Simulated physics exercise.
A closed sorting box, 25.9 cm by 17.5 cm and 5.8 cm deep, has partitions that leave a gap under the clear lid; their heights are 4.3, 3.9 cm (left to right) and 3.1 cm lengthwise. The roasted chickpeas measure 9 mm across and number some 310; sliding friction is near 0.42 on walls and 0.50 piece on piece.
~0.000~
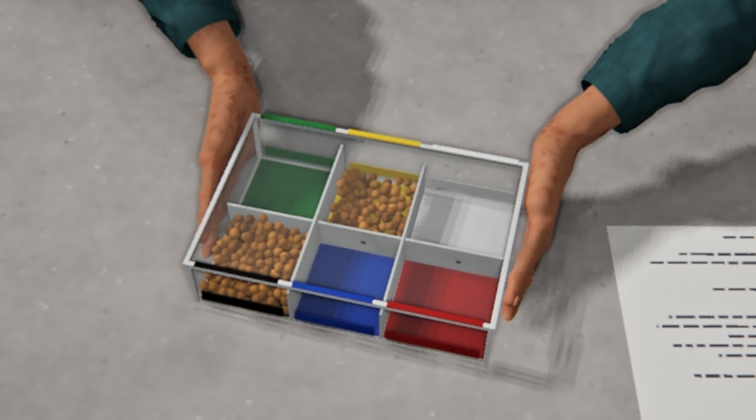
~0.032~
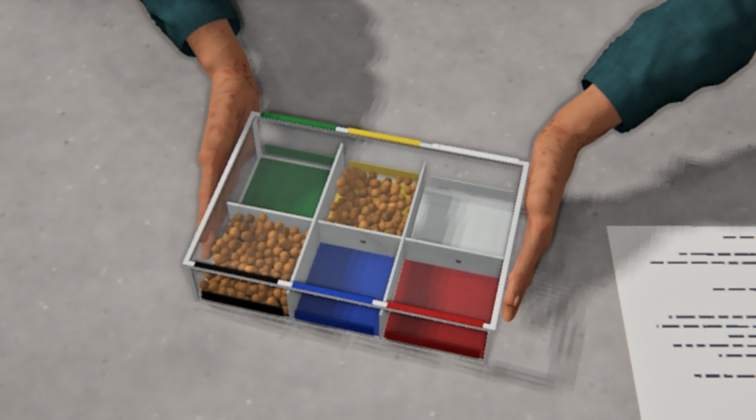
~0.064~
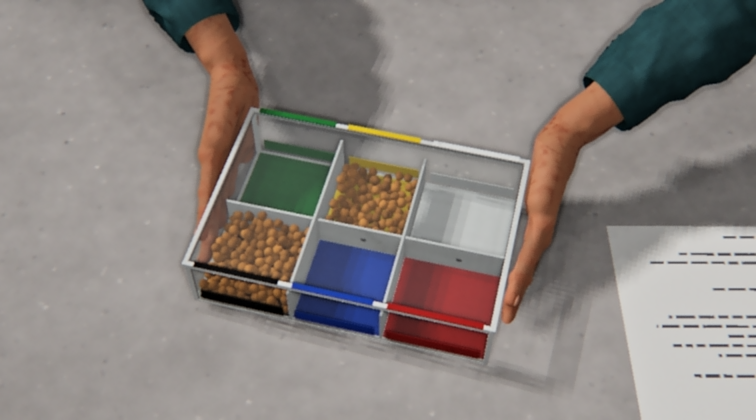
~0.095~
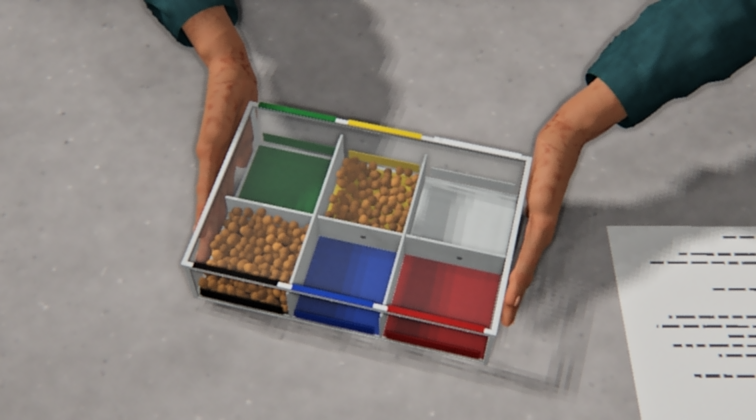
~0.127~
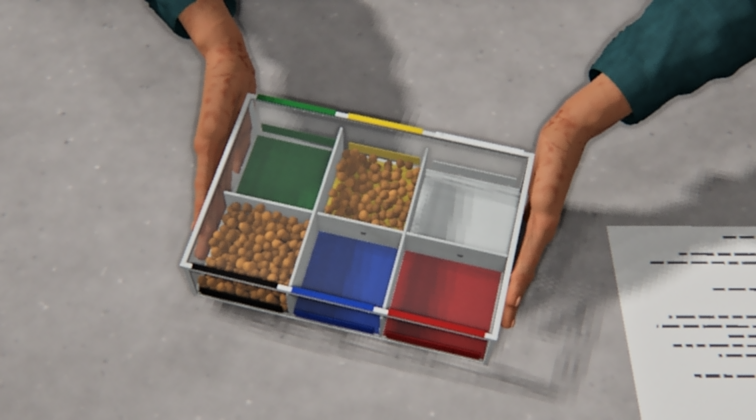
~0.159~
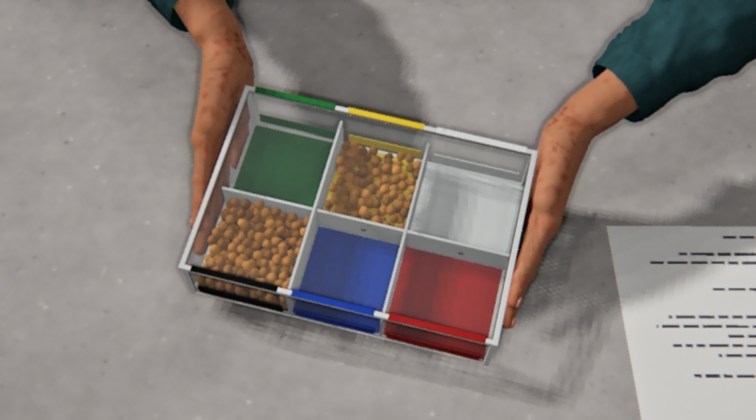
On a gray surface, two hands slightly tilt a clear divided box holding small brown balls.
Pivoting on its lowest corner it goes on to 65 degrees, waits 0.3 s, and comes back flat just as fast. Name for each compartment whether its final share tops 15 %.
Red below, blue below, green below, yellow above, white below, black above.
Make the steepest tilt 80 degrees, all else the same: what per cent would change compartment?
Some 15 per cent.
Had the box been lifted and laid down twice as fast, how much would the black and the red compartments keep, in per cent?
In that case black 65, red 5.
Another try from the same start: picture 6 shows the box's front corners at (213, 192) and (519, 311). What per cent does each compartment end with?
Red 0, blue 5, green 5, yellow 40, white 5, black 45.
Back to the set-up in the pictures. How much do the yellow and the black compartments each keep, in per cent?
Yellow 30, black 65.
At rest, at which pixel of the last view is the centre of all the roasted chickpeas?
Around (287, 274).
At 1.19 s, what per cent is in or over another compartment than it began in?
Roughly 5 per cent.
After 0.78 s, tilt 65 degrees; blue 5 %, yellow 35 %, black 65 %.
After 1.19 s, tilt 37 degrees; blue 5 %, yellow 30 %, black 65 %.
After 1.68 s, tilt 0 degrees; blue 5 %, yellow 30 %, black 65 %.
At rest (2.2 s), red 0 %, blue 5 %, green 0 %, yellow 30 %, white 0 %, black 65 %.
